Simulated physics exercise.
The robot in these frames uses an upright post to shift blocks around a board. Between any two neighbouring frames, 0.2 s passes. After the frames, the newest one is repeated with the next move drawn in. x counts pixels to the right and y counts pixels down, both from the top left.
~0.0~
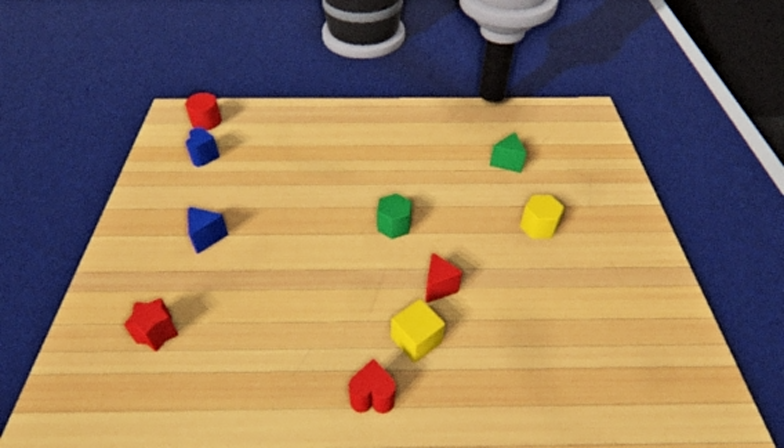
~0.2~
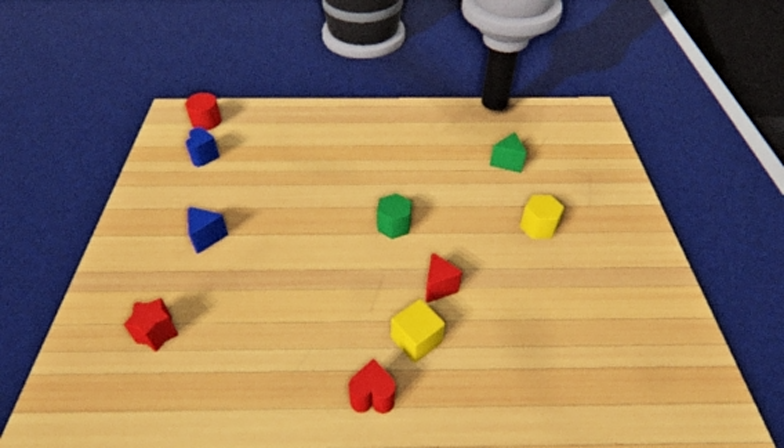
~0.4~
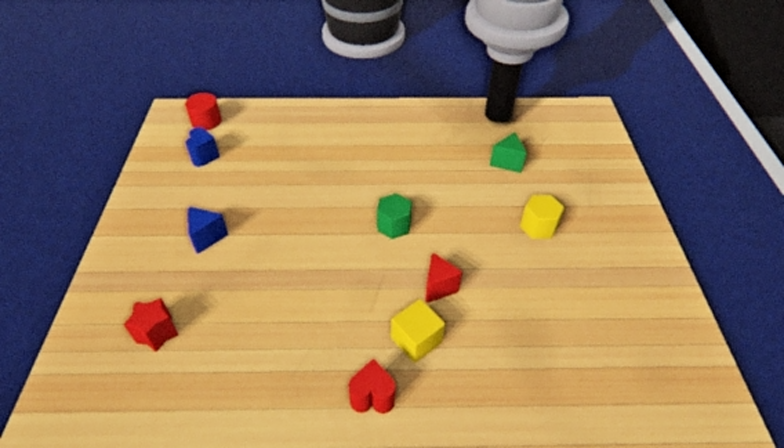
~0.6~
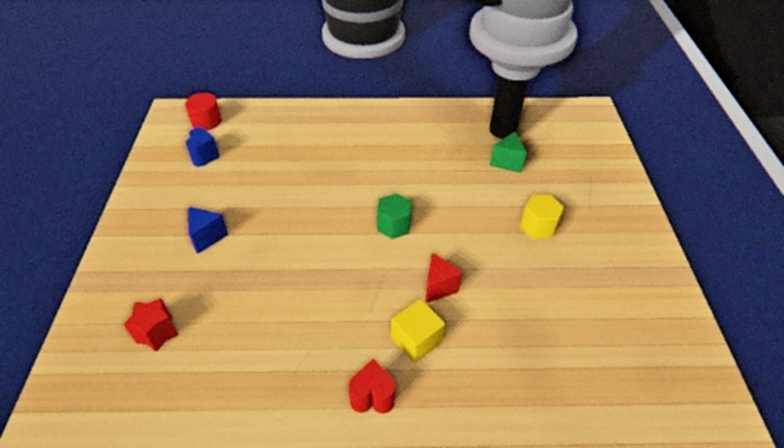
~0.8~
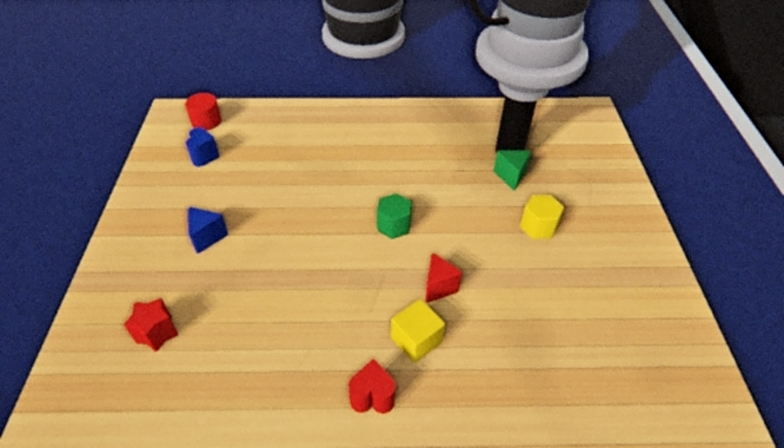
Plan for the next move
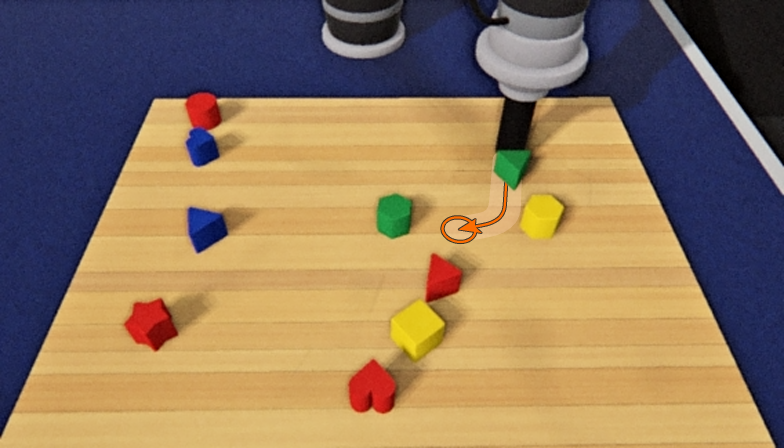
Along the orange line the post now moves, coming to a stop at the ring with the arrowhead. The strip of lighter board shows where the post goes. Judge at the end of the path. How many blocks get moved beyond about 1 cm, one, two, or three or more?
One block shifts.
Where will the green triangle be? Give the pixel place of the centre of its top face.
The middle of the upper face of the green triangle will lie at about (514, 221) in the picture.
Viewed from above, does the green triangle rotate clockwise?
It seems not.
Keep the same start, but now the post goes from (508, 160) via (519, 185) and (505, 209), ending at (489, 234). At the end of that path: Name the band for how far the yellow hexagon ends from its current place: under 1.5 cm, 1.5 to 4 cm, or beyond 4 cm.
Covers under 1.5 cm.
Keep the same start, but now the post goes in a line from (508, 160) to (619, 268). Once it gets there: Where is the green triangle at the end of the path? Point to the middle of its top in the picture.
I predict (527, 185).
Path on the board, from (508, 160) via (506, 188) and (499, 218), ending at (459, 229).
What follows on the original path. One third of the way, post at (508, 180); green triangle at (518, 188), turned 15° anticlockwise.
Two thirds of the way, post at (501, 210); green triangle at (515, 219), turned 20° anticlockwise.
At the end, post at (460, 221); green triangle at (514, 221), turned 25° anticlockwise; yellow hexagon in place.
